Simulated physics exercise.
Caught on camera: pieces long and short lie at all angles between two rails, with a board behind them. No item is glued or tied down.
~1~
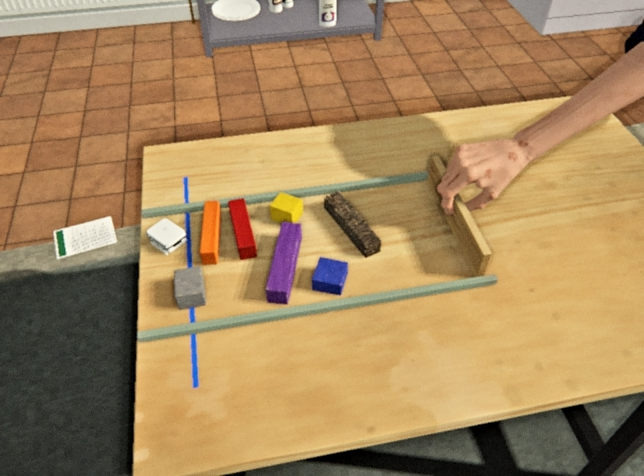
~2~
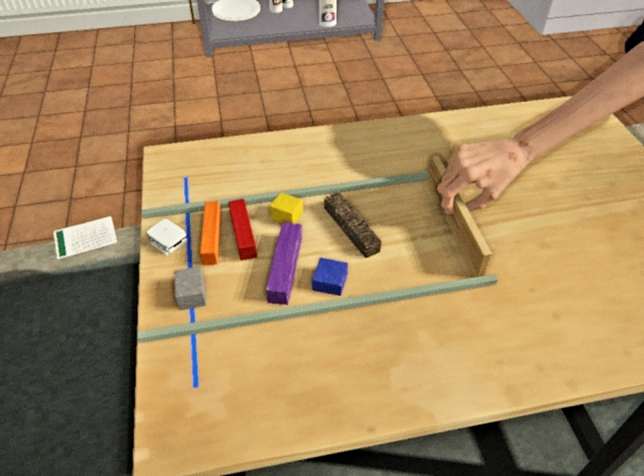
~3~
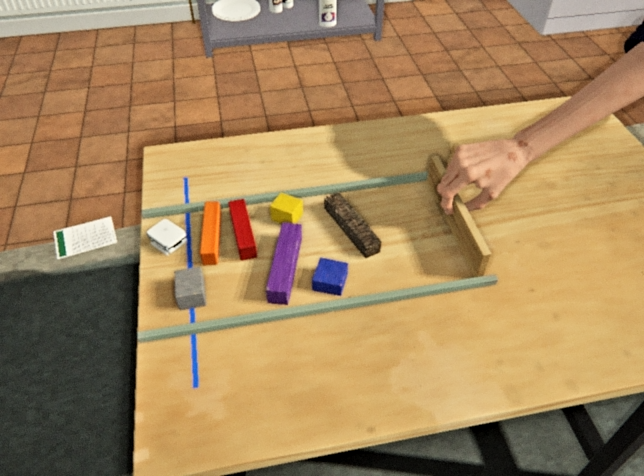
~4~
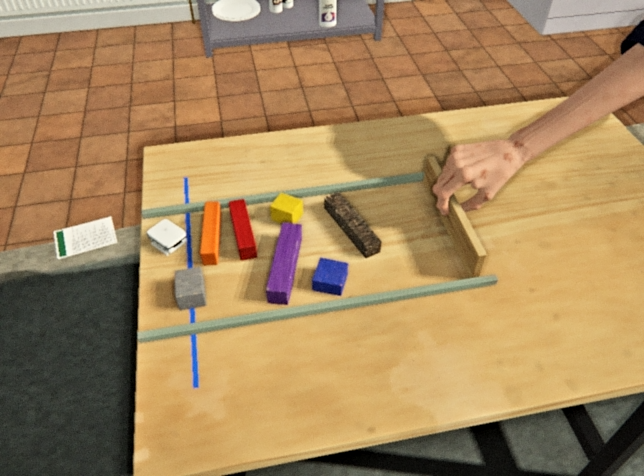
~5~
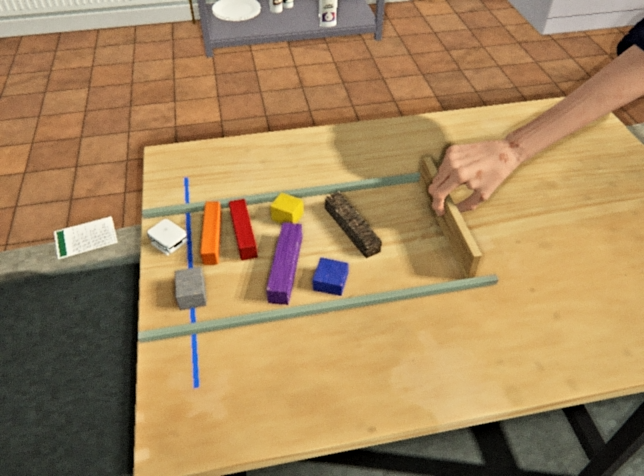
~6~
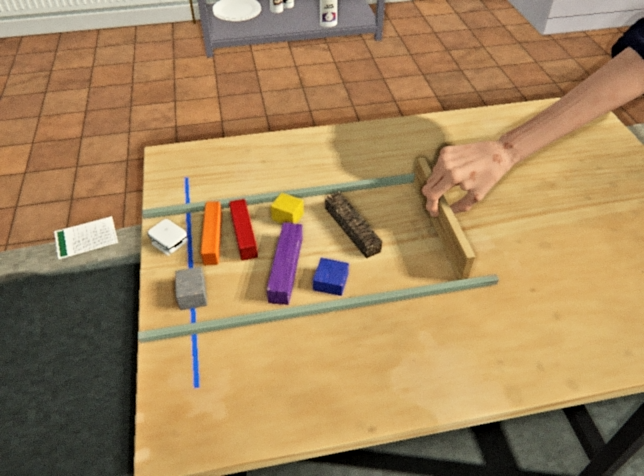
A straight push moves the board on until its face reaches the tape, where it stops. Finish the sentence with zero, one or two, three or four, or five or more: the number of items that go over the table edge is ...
The number of items that go over the table edge is three or four.
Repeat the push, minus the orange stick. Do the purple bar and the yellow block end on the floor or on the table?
Final state: Purple bar in place, yellow block in place.
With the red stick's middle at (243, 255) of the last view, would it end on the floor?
Lab note: Started there, it ends up below.
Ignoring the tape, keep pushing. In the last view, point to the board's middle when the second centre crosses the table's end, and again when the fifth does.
At (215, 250) for the second, at (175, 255) for the fifth.
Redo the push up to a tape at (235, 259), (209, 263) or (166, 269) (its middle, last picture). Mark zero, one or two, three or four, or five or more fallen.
The falls would be no fall at all; either one or two; five or more.
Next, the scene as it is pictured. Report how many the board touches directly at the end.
I count 2 of them.
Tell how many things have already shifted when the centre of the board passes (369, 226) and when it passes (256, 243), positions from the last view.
By then 1, and 7.
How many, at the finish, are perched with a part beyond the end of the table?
Result: 1.
A little later, none off yet; white case at rest near (169, 238); grey block at rest near (191, 288); orange stick at rest near (212, 232).
Next, none off yet; white case at rest near (169, 238); grey block at rest near (191, 288); orange stick shifted a little near (198, 234).
When it is over, the number that fall off is three or four; down, red stick, orange stick, grey block and white case.
